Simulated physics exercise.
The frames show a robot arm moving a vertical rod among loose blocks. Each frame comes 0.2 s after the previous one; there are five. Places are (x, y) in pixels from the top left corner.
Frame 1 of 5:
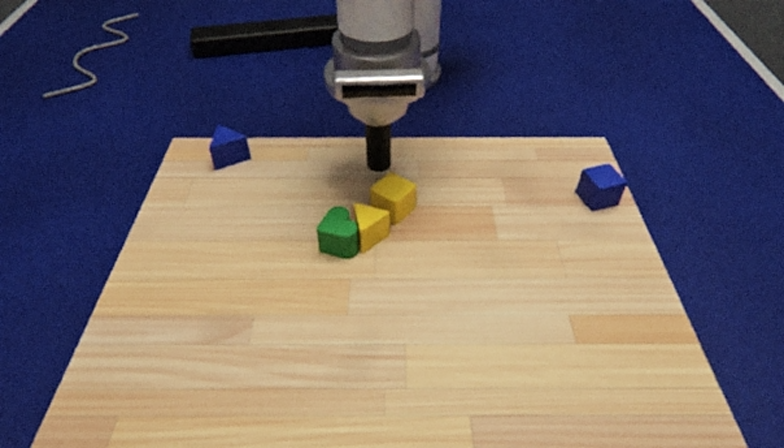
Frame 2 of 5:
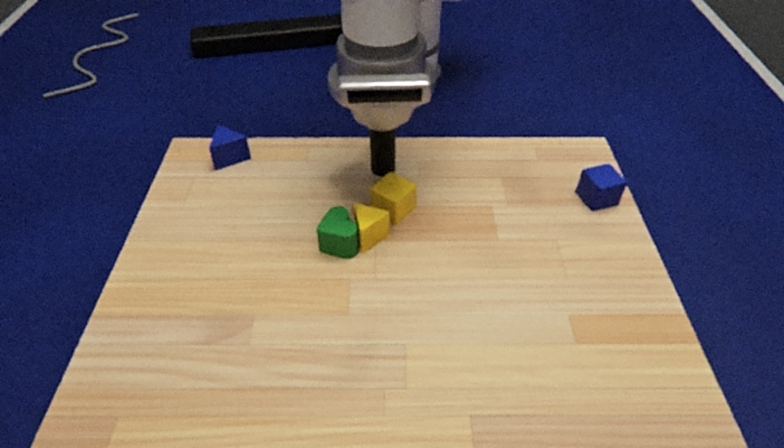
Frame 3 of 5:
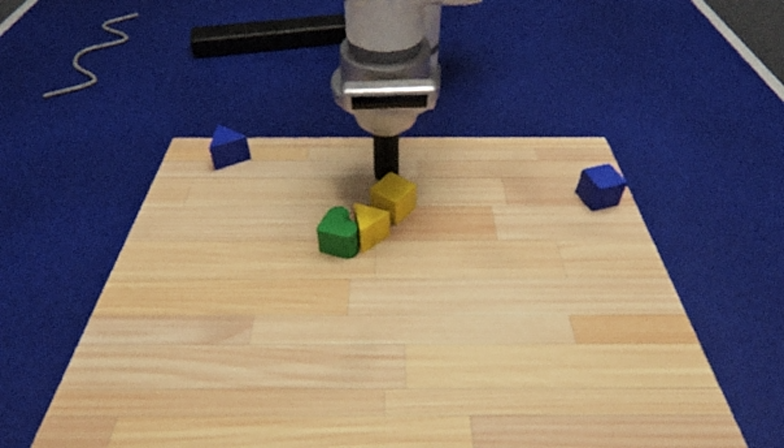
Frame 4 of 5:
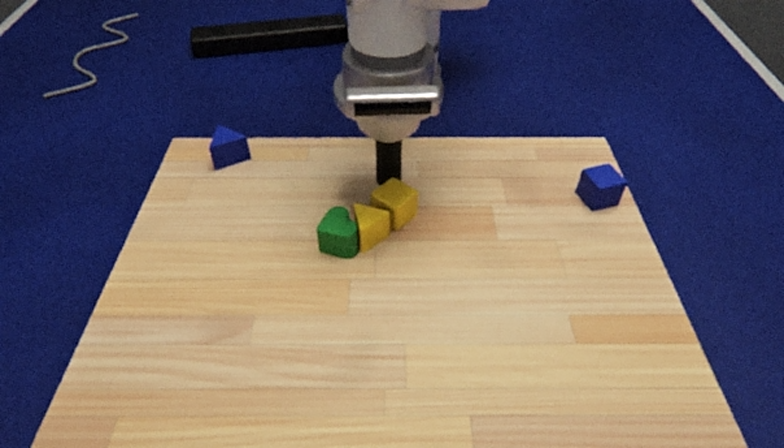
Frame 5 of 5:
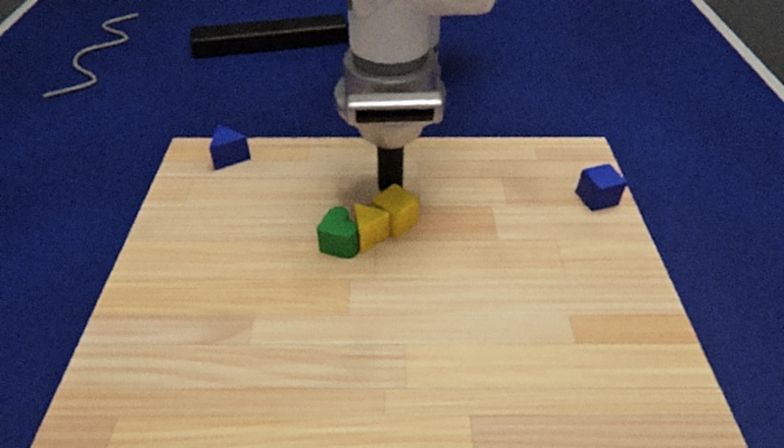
A robot arm lowers a black vertical rod toward the near side, drifting slightly right, and nudges a yellow block a short way toward the viewer, while the green block, the other yellow block and two blue blocks stay still.
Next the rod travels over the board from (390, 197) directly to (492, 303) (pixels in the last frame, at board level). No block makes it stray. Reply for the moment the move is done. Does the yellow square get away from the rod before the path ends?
Going by the path, yes.
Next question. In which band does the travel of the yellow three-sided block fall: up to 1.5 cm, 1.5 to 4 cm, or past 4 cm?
Displaced 1.5 to 4 cm.
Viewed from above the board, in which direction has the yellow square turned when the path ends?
Answer: With the clock.
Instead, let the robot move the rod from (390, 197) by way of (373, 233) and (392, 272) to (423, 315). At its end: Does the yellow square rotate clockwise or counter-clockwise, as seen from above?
That block twists counter-clockwise.
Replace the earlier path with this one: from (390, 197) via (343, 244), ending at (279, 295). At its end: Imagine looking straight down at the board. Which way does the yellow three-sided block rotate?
Looking from above, the answer is counterclockwise.
On the path given first. One third of the way, rod at (421, 217); yellow three-sided block at (376, 225), turned 50° clockwise; yellow square at (412, 229), turned 45° clockwise.
Two thirds of the way, rod at (455, 253); yellow three-sided block at (376, 225), turned 50° clockwise; yellow square at (416, 242), turned 100° clockwise.
At the end, rod at (494, 292); green heart still; yellow three-sided block at (376, 225), turned 50° clockwise; yellow square at (416, 242), turned 100° clockwise.
